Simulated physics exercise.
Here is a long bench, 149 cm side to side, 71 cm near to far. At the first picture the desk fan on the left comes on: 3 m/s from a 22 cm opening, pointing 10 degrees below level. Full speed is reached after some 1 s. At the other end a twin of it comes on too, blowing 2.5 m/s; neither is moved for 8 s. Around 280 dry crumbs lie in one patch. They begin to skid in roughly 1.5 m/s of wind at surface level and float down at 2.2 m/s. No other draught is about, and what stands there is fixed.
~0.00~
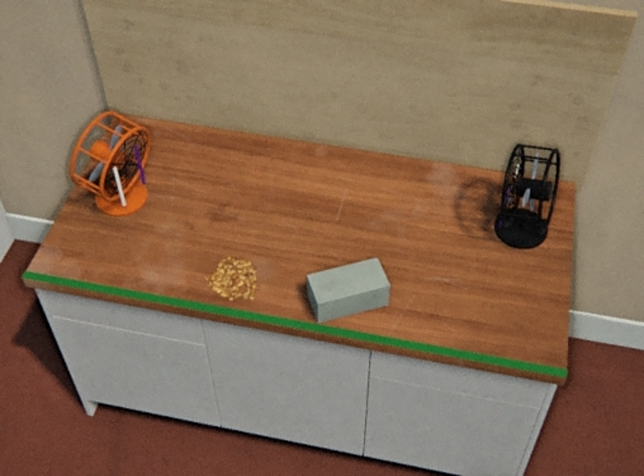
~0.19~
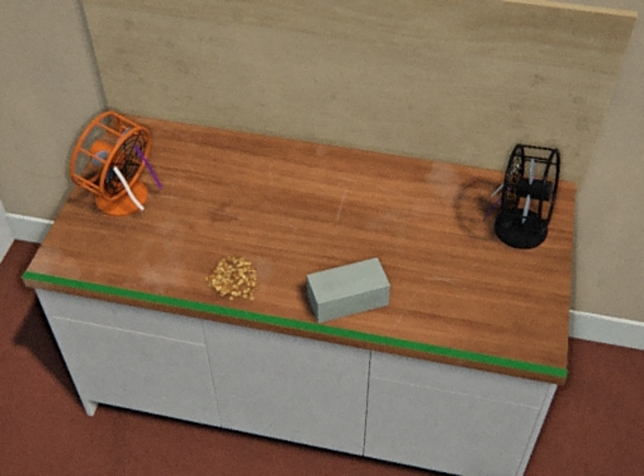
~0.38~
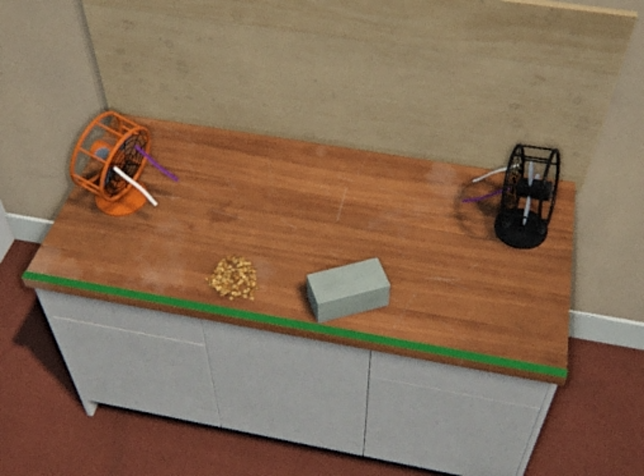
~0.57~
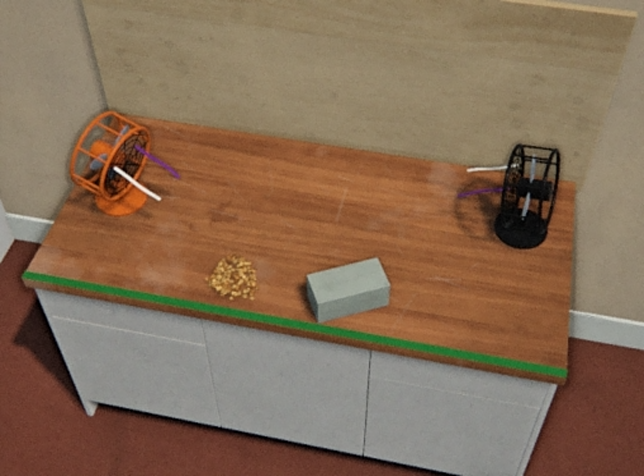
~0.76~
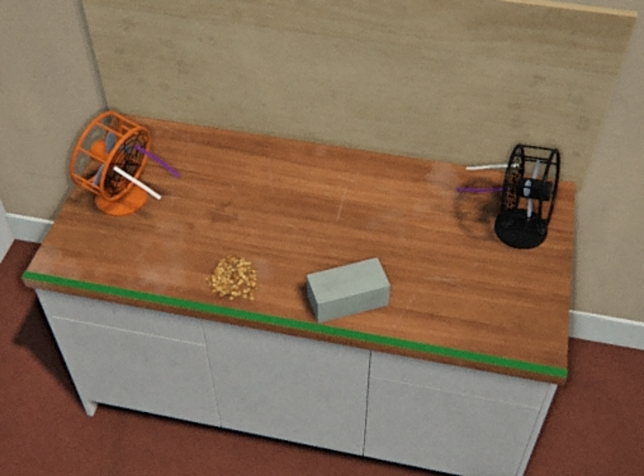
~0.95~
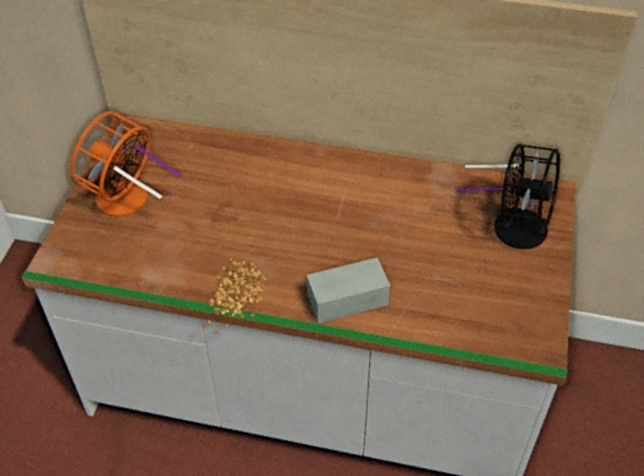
At first, an orange desk fan on the left and a black one on the right stand on a wooden bench, with golden crumbs and a grey block between them. Streamers on both fans lift and stream inward while the crumbs stay put, then the patch loosens and spreads toward the green front edge.
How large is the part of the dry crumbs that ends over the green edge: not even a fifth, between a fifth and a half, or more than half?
Of the dry crumbs, more than half end over the green edge.
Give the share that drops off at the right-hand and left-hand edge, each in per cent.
About 0 % right-hand, 0 % left-hand.
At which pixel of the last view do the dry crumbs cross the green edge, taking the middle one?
Near (266, 323).
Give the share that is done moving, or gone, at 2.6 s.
About 100 %.
After 1.6 s, 97 % are over the green edge; 88 % are gone or lie where they will stay.
After 2.6 s, 98 % are over the green edge; 98 % are gone or lie where they will stay.
After 4.4 s, 98 % are over the green edge; 98 % are gone or lie where they will stay.
After 8.0 s, at the end, 98 % are over the green edge.
